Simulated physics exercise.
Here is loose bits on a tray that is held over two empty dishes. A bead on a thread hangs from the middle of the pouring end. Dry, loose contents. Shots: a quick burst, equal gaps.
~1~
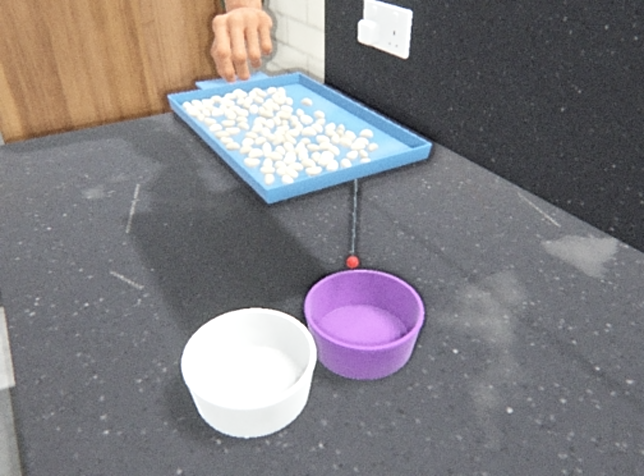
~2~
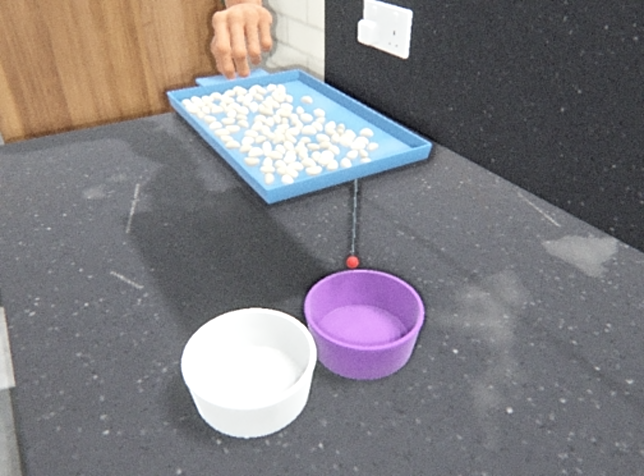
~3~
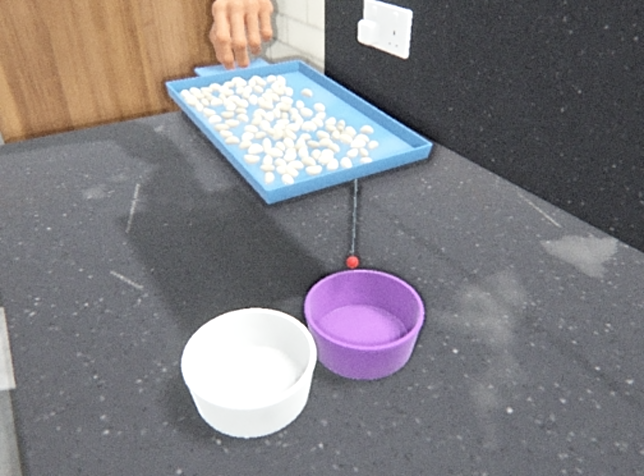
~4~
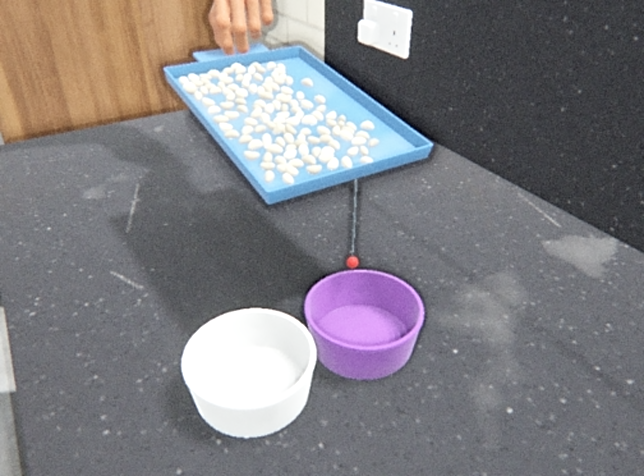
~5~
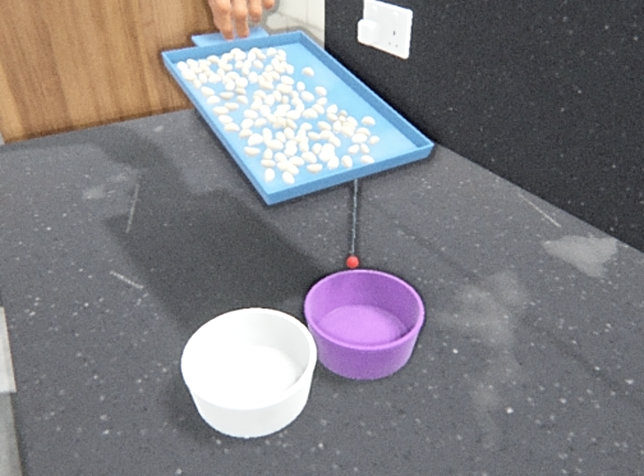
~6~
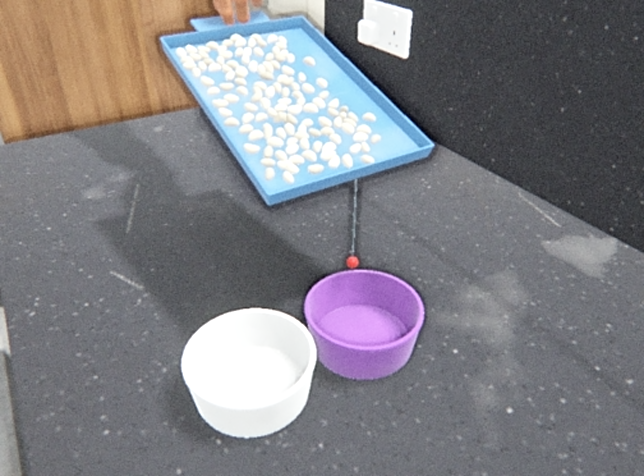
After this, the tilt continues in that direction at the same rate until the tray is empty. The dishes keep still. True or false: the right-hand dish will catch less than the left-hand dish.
False, the right-hand dish catches more.
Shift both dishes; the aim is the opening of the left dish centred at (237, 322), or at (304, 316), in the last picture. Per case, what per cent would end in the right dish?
Approximately 20 percent, followed by approximately 30 percent.
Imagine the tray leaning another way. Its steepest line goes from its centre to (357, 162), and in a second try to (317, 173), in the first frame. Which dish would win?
So: The right-standing dish on the first go, the right-standing dish on the second.
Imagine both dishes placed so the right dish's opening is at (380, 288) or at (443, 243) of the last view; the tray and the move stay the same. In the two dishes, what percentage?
Roughly 80 per cent, then roughly 30 per cent.
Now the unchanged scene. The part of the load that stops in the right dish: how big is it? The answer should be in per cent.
That part is close to 70 percent of the load.
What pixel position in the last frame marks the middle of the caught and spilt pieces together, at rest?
Resting centre, last frame: Roughly (369, 342).
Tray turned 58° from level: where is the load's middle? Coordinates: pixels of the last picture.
Somewhere around pixel (323, 139) in the last picture.
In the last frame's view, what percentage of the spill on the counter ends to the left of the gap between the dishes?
20 %, near enough.
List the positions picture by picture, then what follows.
In the first frame, corners of the pouring end (268, 188) and (428, 144), level; middle of the load (283, 130), white beans; left dish (279, 413); right dish (397, 356); bead on its thread (352, 262).
In the second frame, corners of the pouring end (268, 188) and (428, 144), level; middle of the load (283, 129).
In the third frame, corners of the pouring end (268, 189) and (429, 144), tipped barely, level across its low end; middle of the load (283, 124).
In the fourth frame, corners of the pouring end (269, 190) and (430, 144), tipped a little, level across its low end; middle of the load (283, 116).
In the fifth frame, corners of the pouring end (269, 191) and (430, 144), tipped a little, level across its low end; middle of the load (283, 109).
In the sixth frame, corners of the pouring end (270, 192) and (431, 144), tipped clearly, level across its low end; middle of the load (284, 103); left dish (279, 413); right dish (397, 356).
Just after the last frame, tray tipped steeply; almost all on the tray; just a few in the air.
A moment on, tray tipped right over; the larger part on the tray; just a few in the left dish; about a tenth in the right dish; about a tenth outside both; just a few in the air.
Further on, tray tipped past a quarter turn; about a tenth in the left dish; roughly two thirds in the right dish; roughly a quarter outside both; just a few in the air.
When it is over, tray tipped past a quarter turn; about a tenth in the left dish; roughly two thirds in the right dish; roughly a quarter outside both; just a few in the air.
